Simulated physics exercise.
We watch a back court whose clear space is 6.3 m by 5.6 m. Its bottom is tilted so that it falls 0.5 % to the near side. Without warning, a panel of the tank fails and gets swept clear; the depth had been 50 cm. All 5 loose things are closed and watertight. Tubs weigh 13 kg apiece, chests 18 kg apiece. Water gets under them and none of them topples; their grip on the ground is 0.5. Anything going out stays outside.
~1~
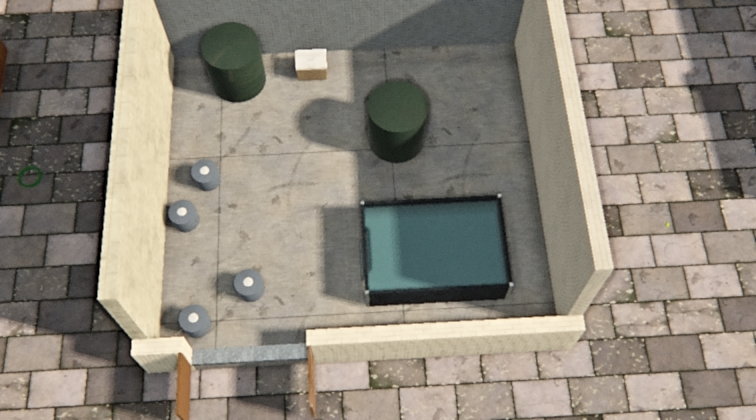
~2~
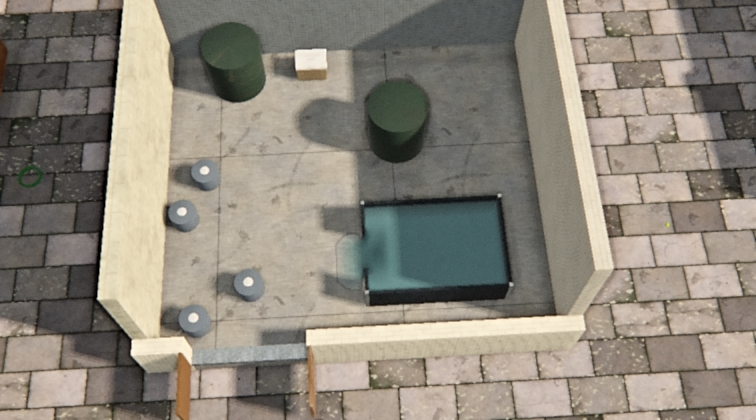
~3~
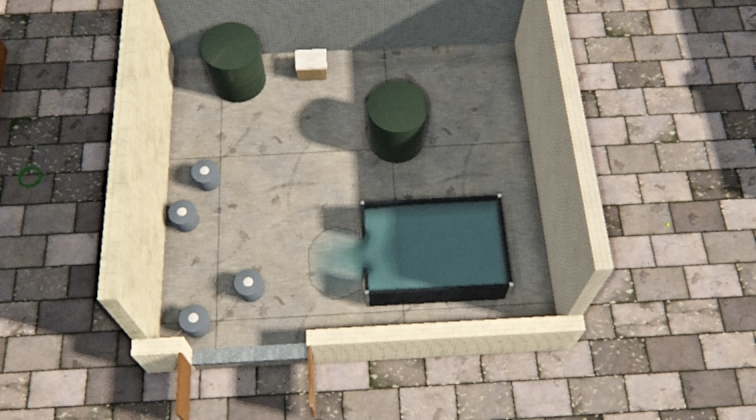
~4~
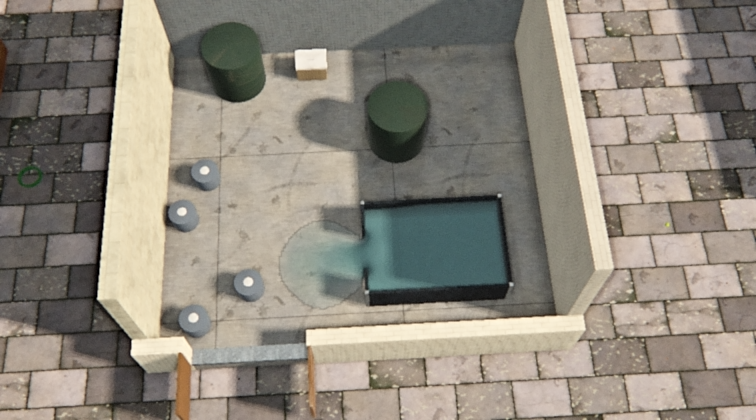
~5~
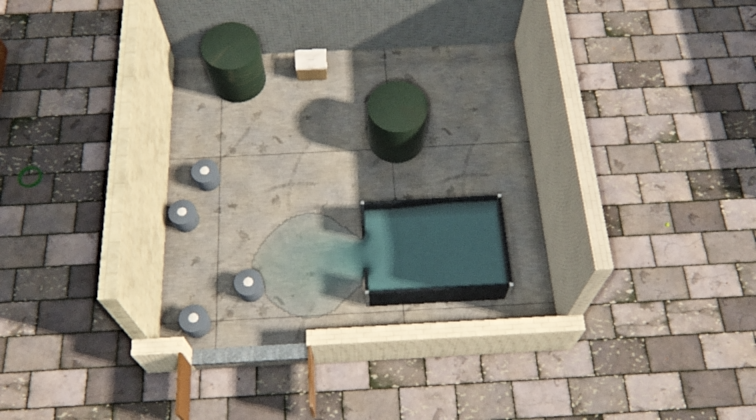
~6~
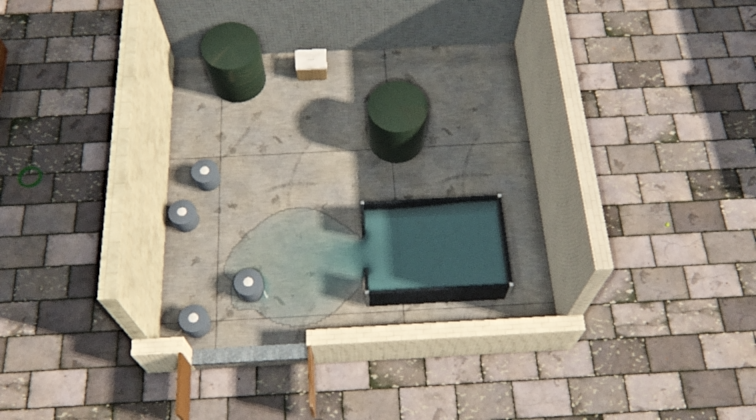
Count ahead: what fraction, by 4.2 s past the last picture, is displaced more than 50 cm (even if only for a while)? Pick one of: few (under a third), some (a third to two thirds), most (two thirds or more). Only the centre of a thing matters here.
Most.
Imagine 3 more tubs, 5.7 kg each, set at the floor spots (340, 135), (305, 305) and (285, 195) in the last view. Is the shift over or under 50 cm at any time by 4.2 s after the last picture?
Reading them off in order: Not beyond, clears the mark, clears the mark.
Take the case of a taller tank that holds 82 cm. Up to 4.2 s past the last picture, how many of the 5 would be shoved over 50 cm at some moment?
In that case 4 of them.
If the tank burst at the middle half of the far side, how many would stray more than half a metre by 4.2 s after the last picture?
Then 0 of them would.
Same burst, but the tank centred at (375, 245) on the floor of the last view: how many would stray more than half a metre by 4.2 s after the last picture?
That gives 4 of them.
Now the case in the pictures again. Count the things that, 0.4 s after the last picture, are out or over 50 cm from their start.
By that point, 0.
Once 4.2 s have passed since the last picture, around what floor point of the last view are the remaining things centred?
Mean position approx. (227, 144).
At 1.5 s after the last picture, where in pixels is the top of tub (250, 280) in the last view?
About (180, 293), give or take.
Then, 0.4 s after the last picture 0 of 5 are over 50 cm from their spots; 0 afloat.
Then, 1.5 s after the last picture 1 of 5 are over 50 cm from their spots; 1 afloat.
Then, 2.8 s after the last picture 3 of 5 are over 50 cm from their spots; 3 afloat.
Then, 4.2 s after the last picture 4 of 5 are over 50 cm from their spots, and 4 have been at some point; 1 afloat.
